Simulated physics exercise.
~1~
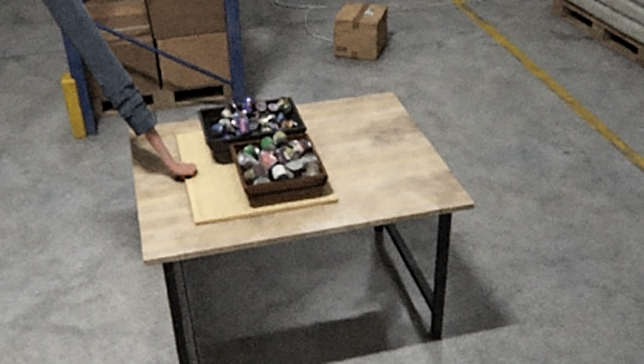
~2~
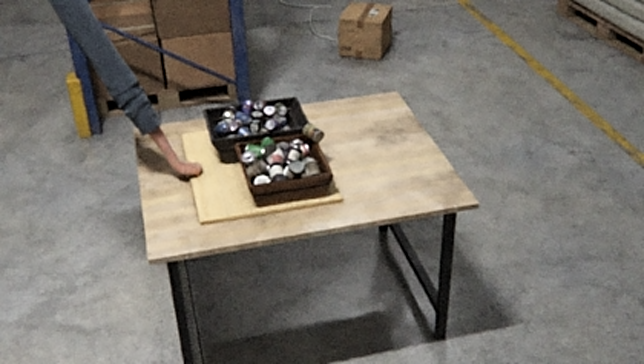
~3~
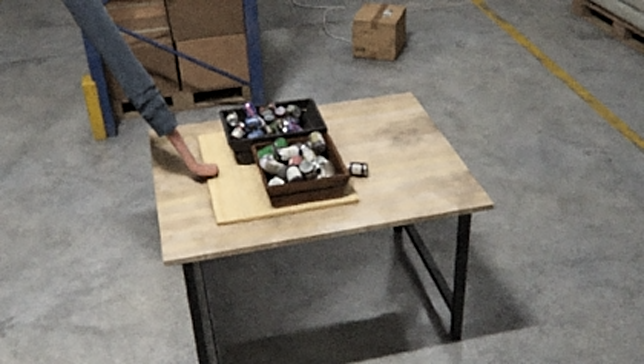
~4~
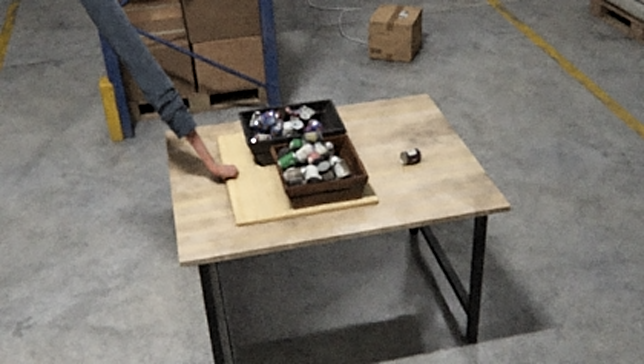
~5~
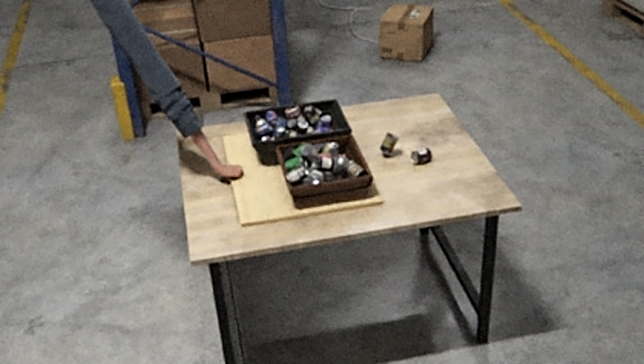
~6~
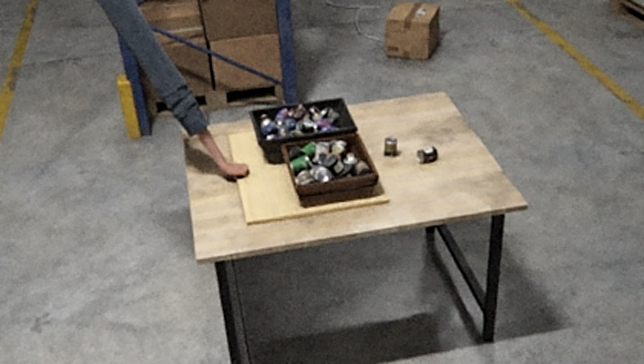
Two open crates packed with small cans, a black one behind and a brown wooden one in front, sit on a pale board on a light wood table with black legs, seen from above in a concrete-floored warehouse. Stacked cardboard boxes stand behind at left, and another box lies on the floor. A hand reaching in from the left holds the board's edge and shakes it sideways. One can tips over the wooden crate's right side and lands on the table, and then a second follows. Both rest on the tabletop right of the crates, while the black crate keeps its cans.
